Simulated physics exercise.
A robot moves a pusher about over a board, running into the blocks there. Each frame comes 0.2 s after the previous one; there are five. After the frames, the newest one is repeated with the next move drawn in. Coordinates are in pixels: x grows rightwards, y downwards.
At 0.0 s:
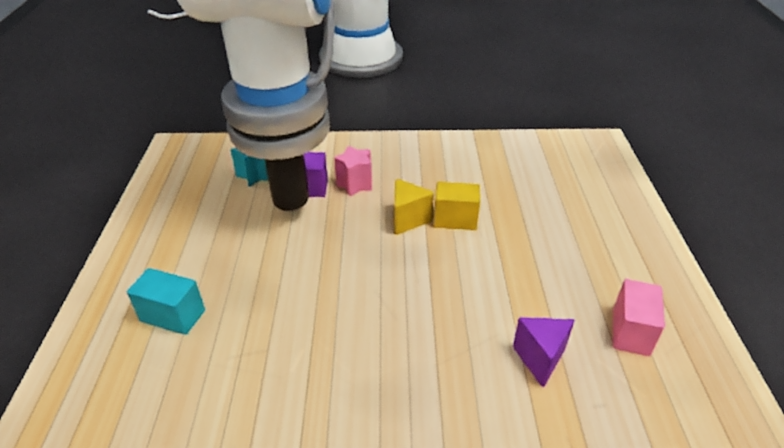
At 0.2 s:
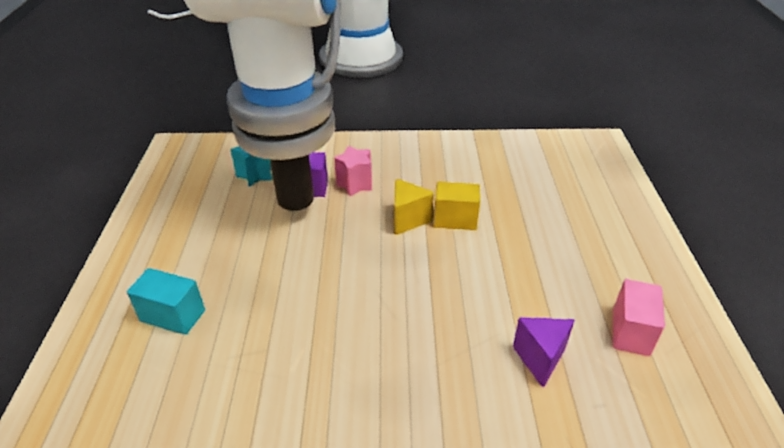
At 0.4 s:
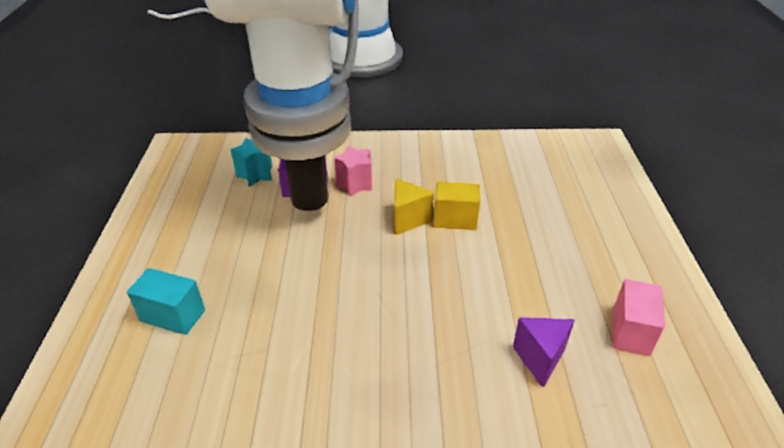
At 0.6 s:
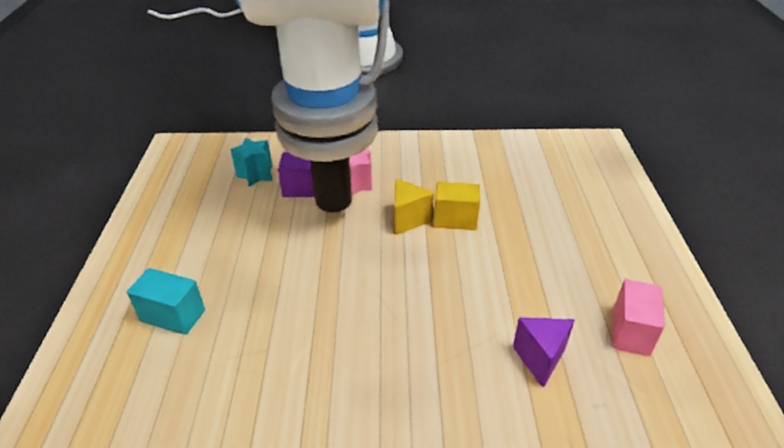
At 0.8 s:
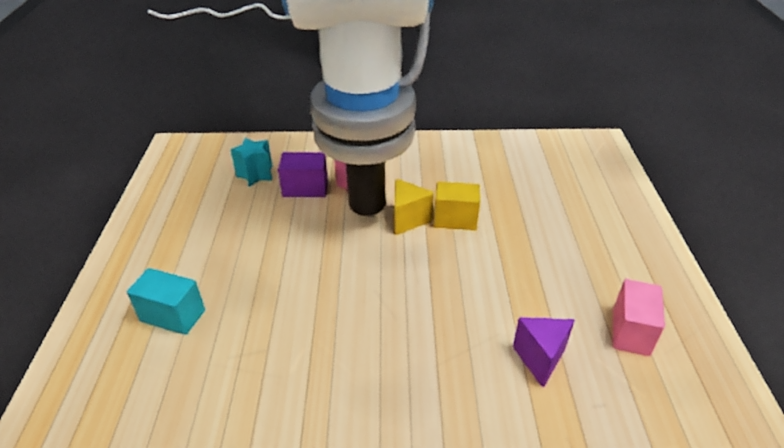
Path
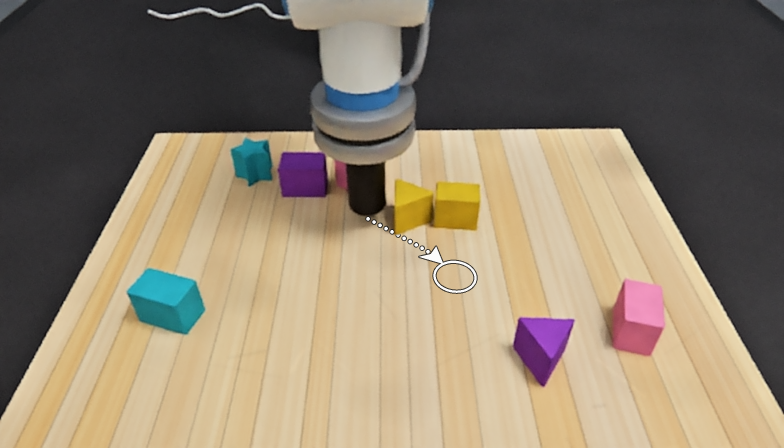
On a light wooden board with scattered teal, purple, pink and yellow blocks, a robot arm moves its black pusher steadily rightward, passing in front of the purple block and pink star toward the yellow triangle, while the blocks stay still.
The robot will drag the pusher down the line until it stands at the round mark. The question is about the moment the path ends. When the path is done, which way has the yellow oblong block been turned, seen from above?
Seen from overhead, it turns clockwise.
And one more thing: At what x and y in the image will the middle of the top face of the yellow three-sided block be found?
Top centre: (428, 194).
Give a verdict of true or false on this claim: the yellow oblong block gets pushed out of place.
Answer: True.
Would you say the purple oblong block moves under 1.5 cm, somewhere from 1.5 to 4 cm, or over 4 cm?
It travels less than 1.5 cm.
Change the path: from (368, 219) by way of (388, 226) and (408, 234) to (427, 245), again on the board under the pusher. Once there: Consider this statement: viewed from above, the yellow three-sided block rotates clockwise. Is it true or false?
False.
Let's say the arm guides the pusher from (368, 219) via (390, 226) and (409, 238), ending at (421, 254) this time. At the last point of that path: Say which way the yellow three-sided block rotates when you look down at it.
Anticlockwise.
The line goes from (368, 219) via (413, 243), ending at (455, 276).
On the path given first. One third of the way, pusher (398, 221); yellow three-sided block (425, 194), turned 40° anticlockwise; yellow oblong block (467, 189), turned 15° clockwise.
Two thirds of the way, pusher (430, 239); yellow three-sided block (428, 194), turned 50° anticlockwise; yellow oblong block (468, 188), turned 20° clockwise.
At the end, pusher (456, 263); purple oblong block unmoved; pink star unmoved; yellow three-sided block (428, 194), turned 50° anticlockwise; yellow oblong block (468, 188), turned 20° clockwise.
